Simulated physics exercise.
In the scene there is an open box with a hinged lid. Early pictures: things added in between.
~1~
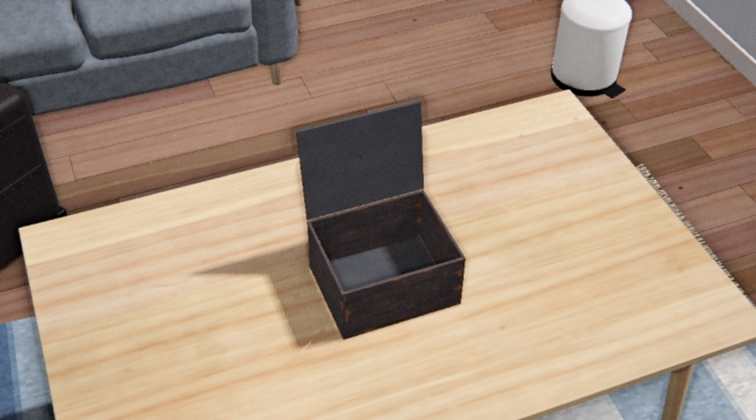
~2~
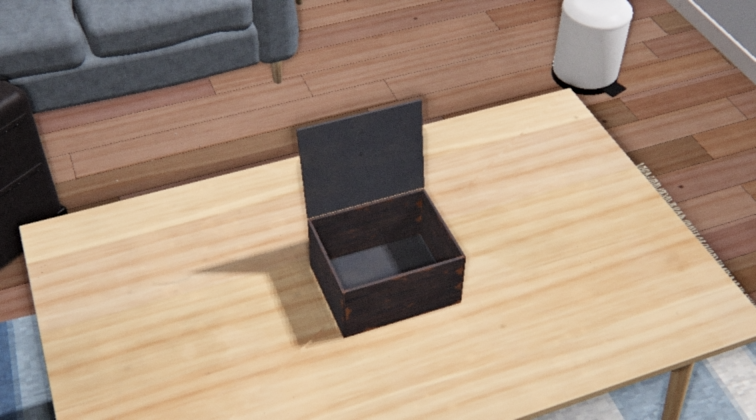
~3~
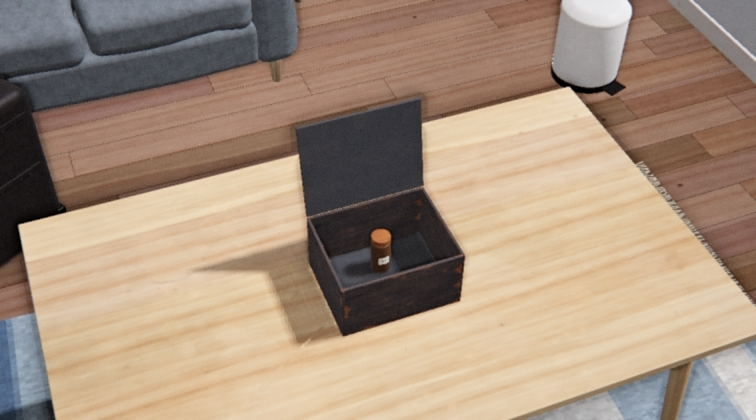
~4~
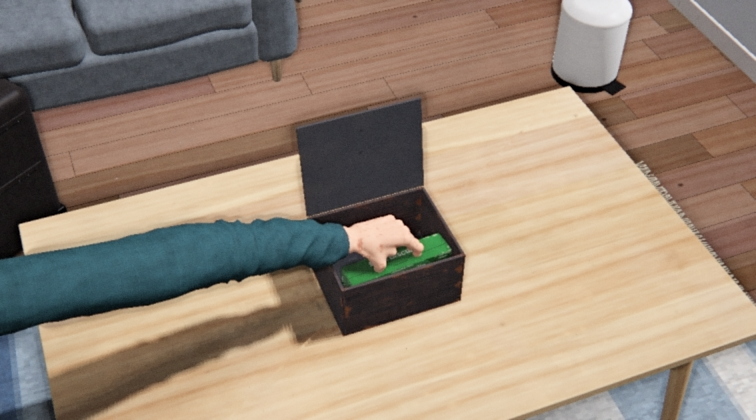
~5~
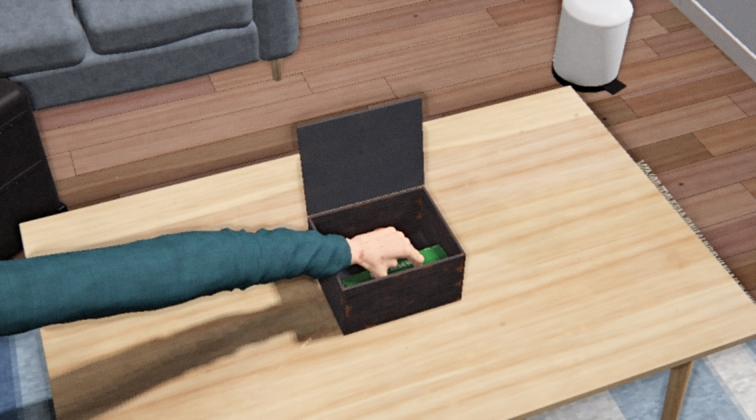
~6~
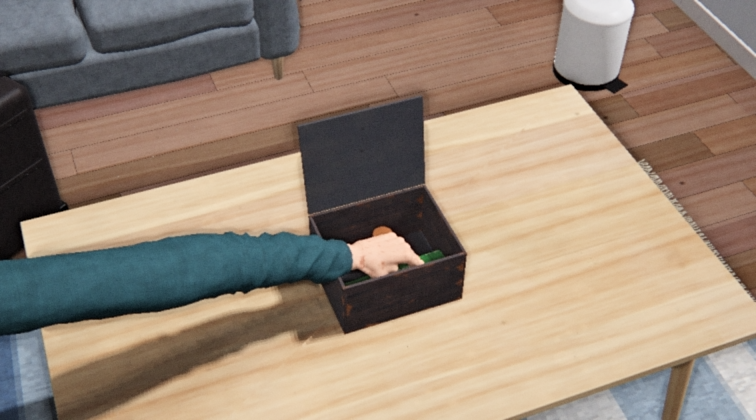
On a wooden table, an open dark box sits empty, then holds a brown shaker, before a hand lowers a green carton inside.
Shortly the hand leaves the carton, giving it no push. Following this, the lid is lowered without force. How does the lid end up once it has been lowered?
Most likely the lid comes to rest on the rim.
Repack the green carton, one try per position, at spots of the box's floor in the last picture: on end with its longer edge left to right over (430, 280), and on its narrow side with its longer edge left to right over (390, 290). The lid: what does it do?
Packed the first way the lid is left gaping; packed the second way it lowers fully.
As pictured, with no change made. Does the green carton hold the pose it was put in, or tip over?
Simply put, it remains unturned.
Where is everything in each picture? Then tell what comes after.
The last thing is not in view yet, in the first frame.
The last thing is not in view yet, in the second frame.
The last thing is not in view yet; brown shaker (381, 251), in the third frame.
On its way; green carton (397, 268), in the fourth frame.
On its way, in the fifth frame.
Put in, still held, in the sixth frame.
Then, 1.30 s past the last view, lid 84° above the rim.
Then, 1.70 s past the last view, lid 47° above the rim.
Then, 1.90 s past the last view, lid 16° above the rim.
Finally, lid shut; both still in place. Final places as the last picture's camera would see them, green carton near (398, 285).
